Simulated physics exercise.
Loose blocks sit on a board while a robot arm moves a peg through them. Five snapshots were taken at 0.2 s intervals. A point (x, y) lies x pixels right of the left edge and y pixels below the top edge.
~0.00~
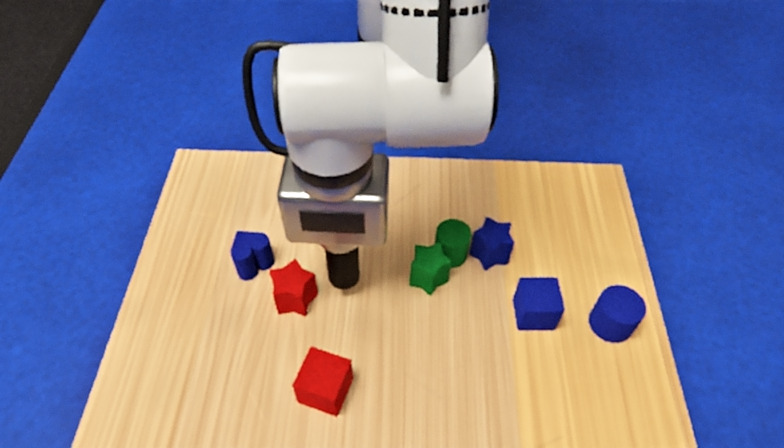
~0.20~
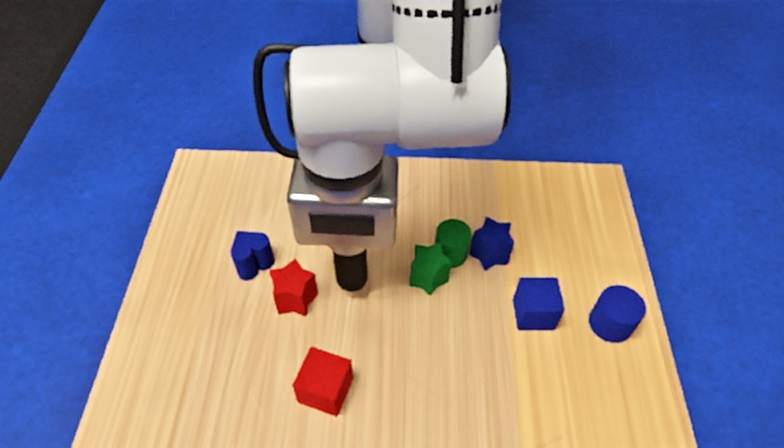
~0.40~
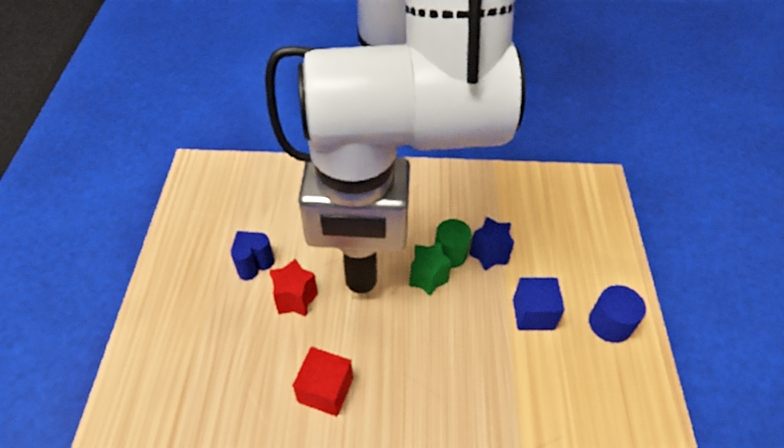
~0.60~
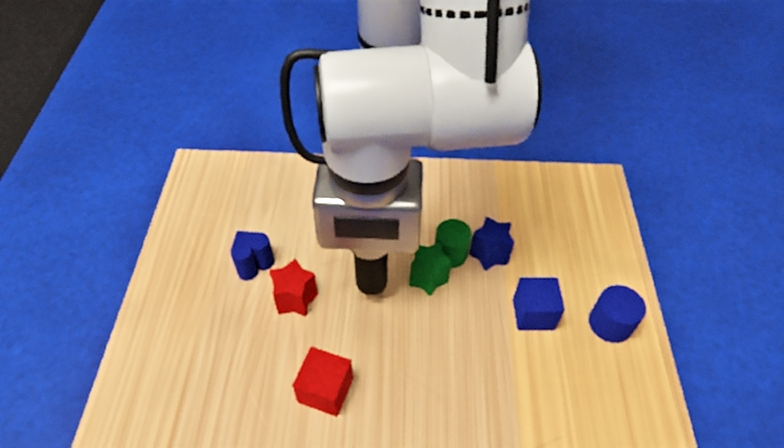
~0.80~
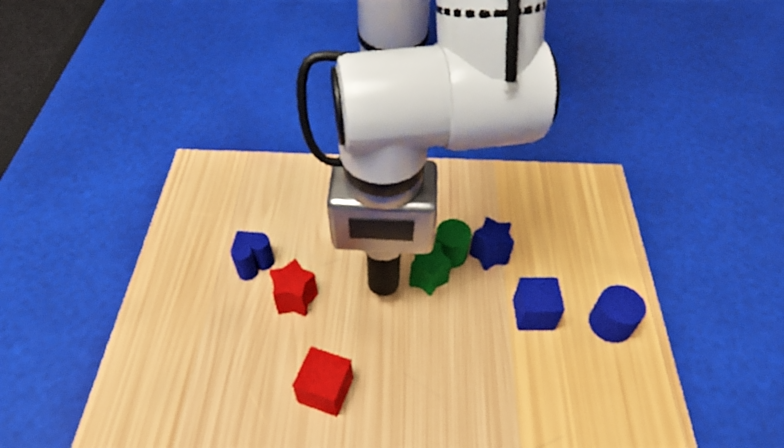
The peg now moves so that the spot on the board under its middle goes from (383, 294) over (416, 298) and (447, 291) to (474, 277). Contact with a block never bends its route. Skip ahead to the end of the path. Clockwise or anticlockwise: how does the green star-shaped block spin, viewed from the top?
Counterclockwise from above.
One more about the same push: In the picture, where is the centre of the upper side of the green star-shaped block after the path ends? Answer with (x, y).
Around (473, 230).
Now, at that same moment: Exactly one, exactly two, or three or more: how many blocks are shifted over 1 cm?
Total: Three-plus.
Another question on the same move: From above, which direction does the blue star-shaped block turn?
That block twists clockwise.
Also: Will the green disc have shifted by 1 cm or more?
Yes, it checks out.
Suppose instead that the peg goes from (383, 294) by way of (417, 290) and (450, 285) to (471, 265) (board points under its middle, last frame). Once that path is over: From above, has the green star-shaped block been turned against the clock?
The answer is yes.
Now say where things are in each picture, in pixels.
In the first frame, peg's lower end at (344, 276); green star-shaped block at (430, 257); green disc at (454, 232); blue star-shaped block at (495, 232); blue square piece at (542, 294).
In the second frame, peg at (352, 278); blocks still.
In the third frame, peg at (361, 280); blocks still.
In the fourth frame, peg at (372, 282); blocks still.
In the fifth frame, peg at (383, 283); green star-shaped block at (430, 257); green disc at (454, 232); blue star-shaped block at (495, 232); blue square piece at (542, 294).
The first path, step by step. One third of the way, peg at (418, 286); green star-shaped block at (441, 253), turned 25° anticlockwise; green disc at (457, 227).
Two thirds of the way, peg at (449, 279); green star-shaped block at (459, 241), turned 65° anticlockwise; green disc at (459, 215).
At the end, peg at (476, 265); green star-shaped block at (473, 230), turned 100° anticlockwise; green disc at (457, 205); blue star-shaped block at (506, 224), turned 25° clockwise; blue square piece still.
